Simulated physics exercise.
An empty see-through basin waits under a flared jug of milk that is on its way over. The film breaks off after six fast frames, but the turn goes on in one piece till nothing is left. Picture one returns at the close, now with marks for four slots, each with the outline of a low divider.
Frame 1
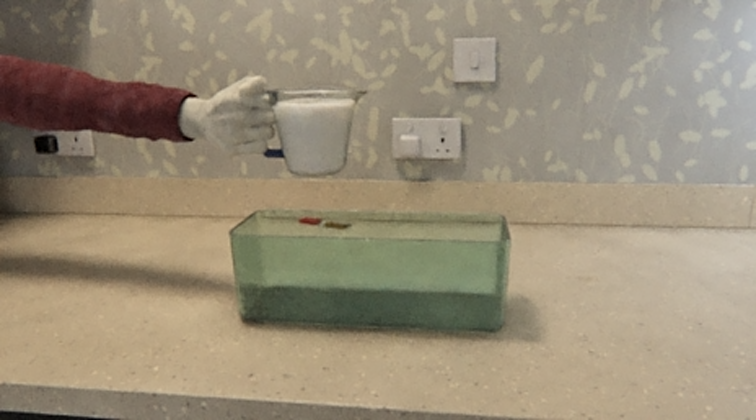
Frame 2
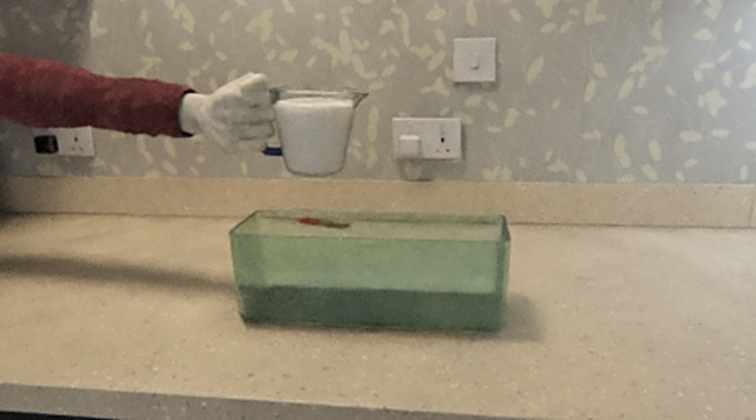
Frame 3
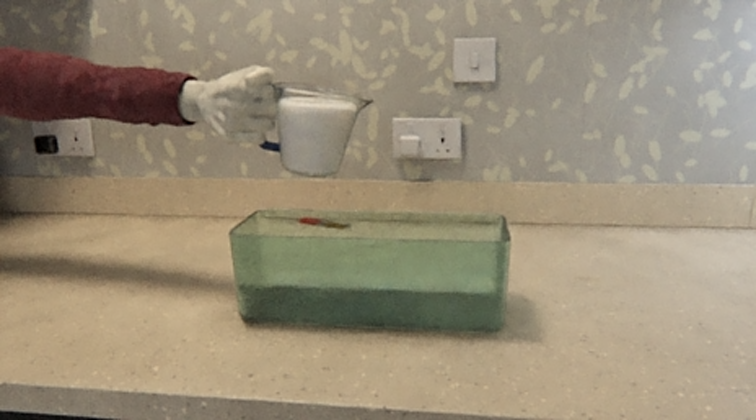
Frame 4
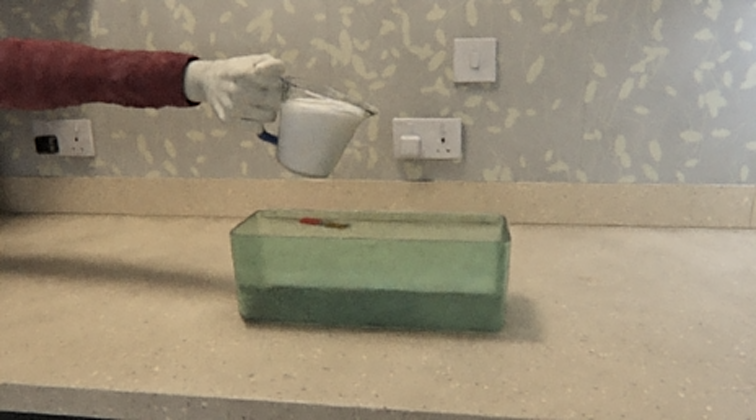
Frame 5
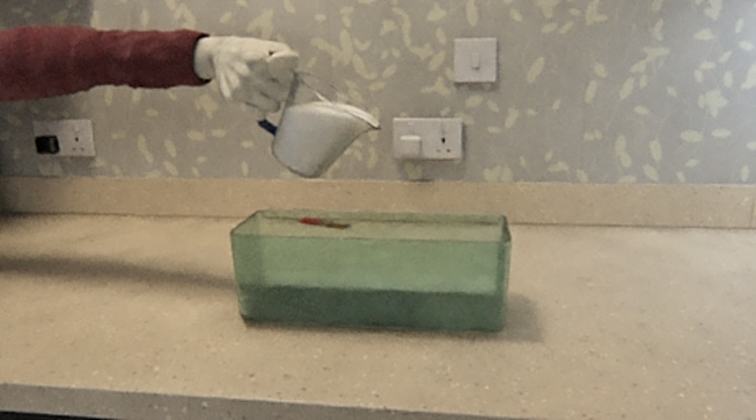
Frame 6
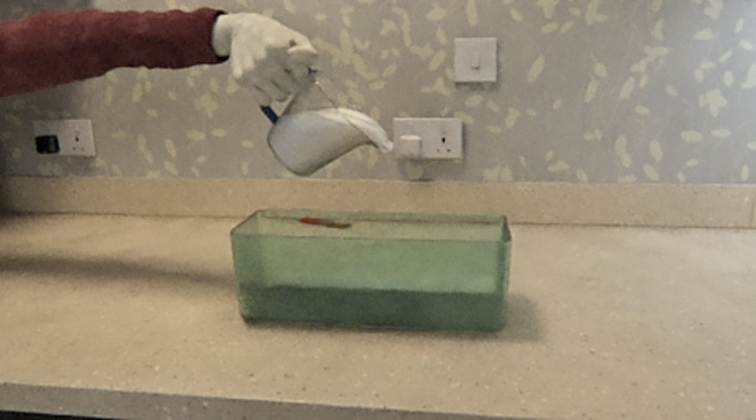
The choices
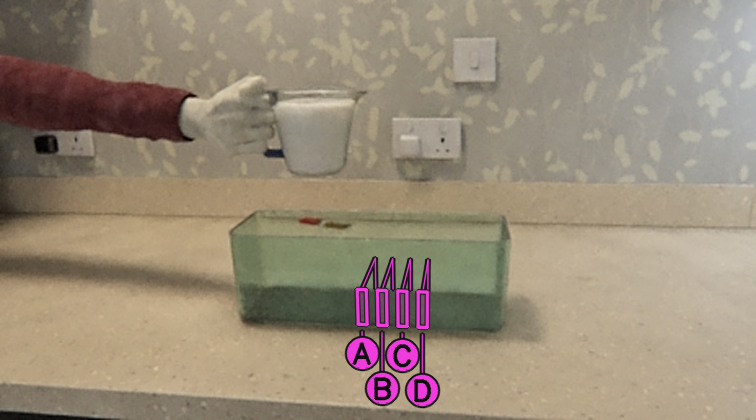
In this clip, a white-gloved hand in a dark red sleeve holds a clear jug of milk above a greenish see-through basin, then gradually tilts it to the right until milk moves over the lip.
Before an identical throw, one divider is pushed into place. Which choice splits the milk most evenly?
Best: C.
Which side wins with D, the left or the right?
More ends on the left.
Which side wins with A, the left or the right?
More ends on the right.
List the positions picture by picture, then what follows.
The first frame shows upright, lip at (366, 91); basin from (241, 317) to (504, 330); nothing has left yet.
The second frame shows tipped about 2°, lip at (368, 94); nothing has left yet.
The third frame shows tipped about 9°, lip at (372, 101); nothing has left yet.
The fourth frame shows tipped about 20°, lip at (377, 113); nothing has left yet.
The fifth frame shows tipped about 34°, lip at (380, 128); milk is over the lip, down to (376, 125).
The sixth frame shows tipped about 49°, lip at (378, 146); milk is over the lip, down to (389, 152).
In magenta, A at (362, 331); B at (382, 332); C at (402, 333); D at (422, 334).
If A is chosen, about 4 % ends left of the wall and 94 % right of it.
If B is chosen, about 9 % ends left of the wall and 89 % right of it.
If C is chosen, about 54 % ends left of the wall and 44 % right of it.
If D is chosen, about 85 % ends left of the wall and 13 % right of it.
